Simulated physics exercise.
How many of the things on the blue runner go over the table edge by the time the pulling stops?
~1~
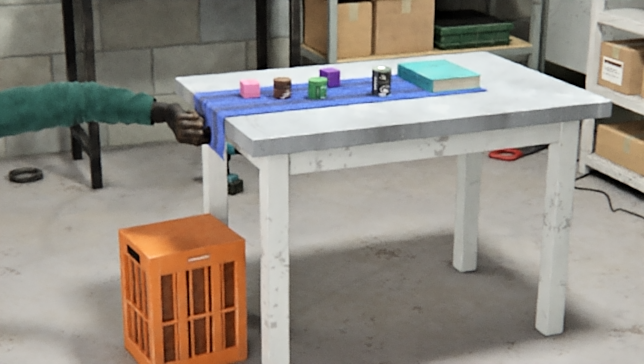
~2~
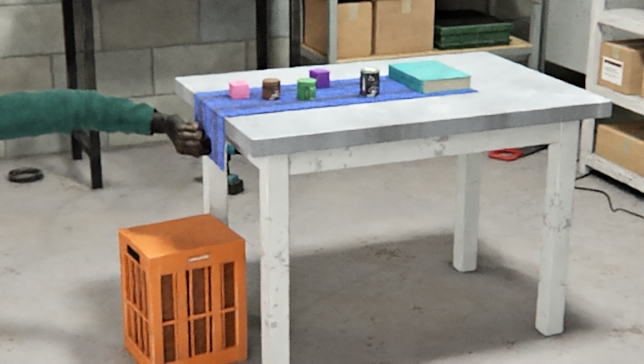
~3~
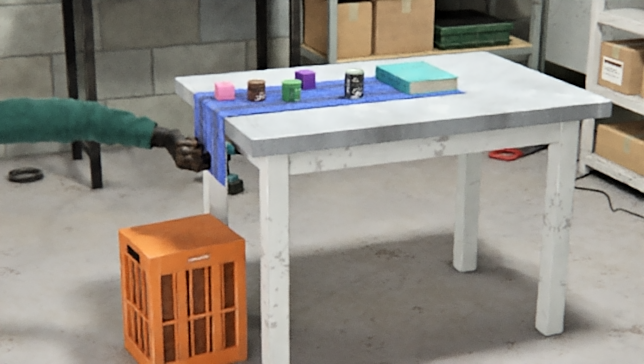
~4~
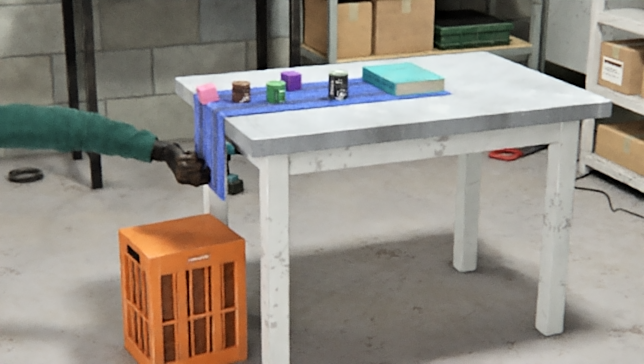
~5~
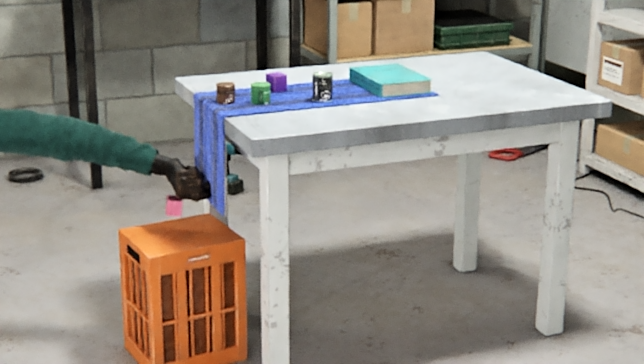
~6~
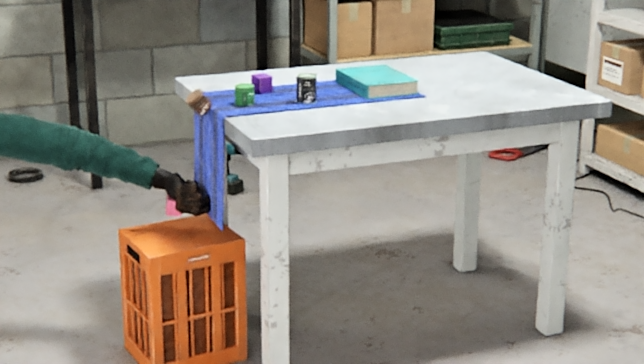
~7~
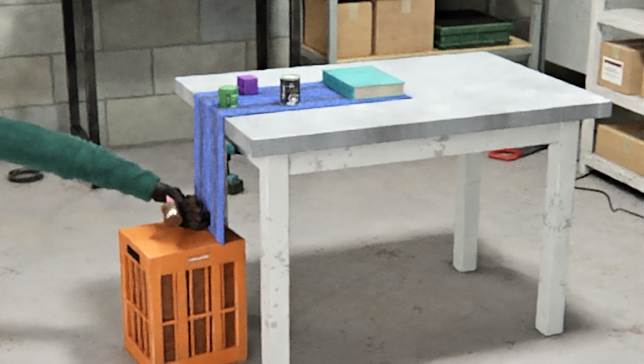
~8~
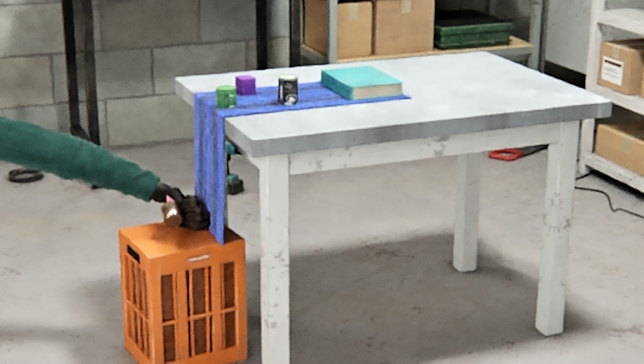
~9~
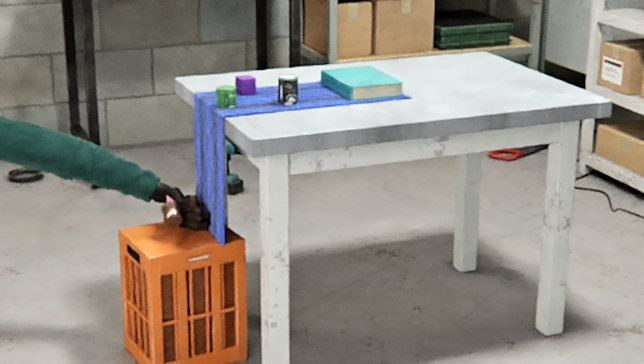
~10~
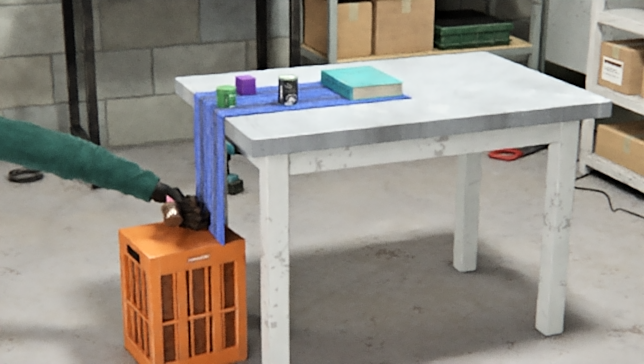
Two of them go over, first the pink cube and then the brown pot. The green pot, purple cube, black can and book are still on the table.
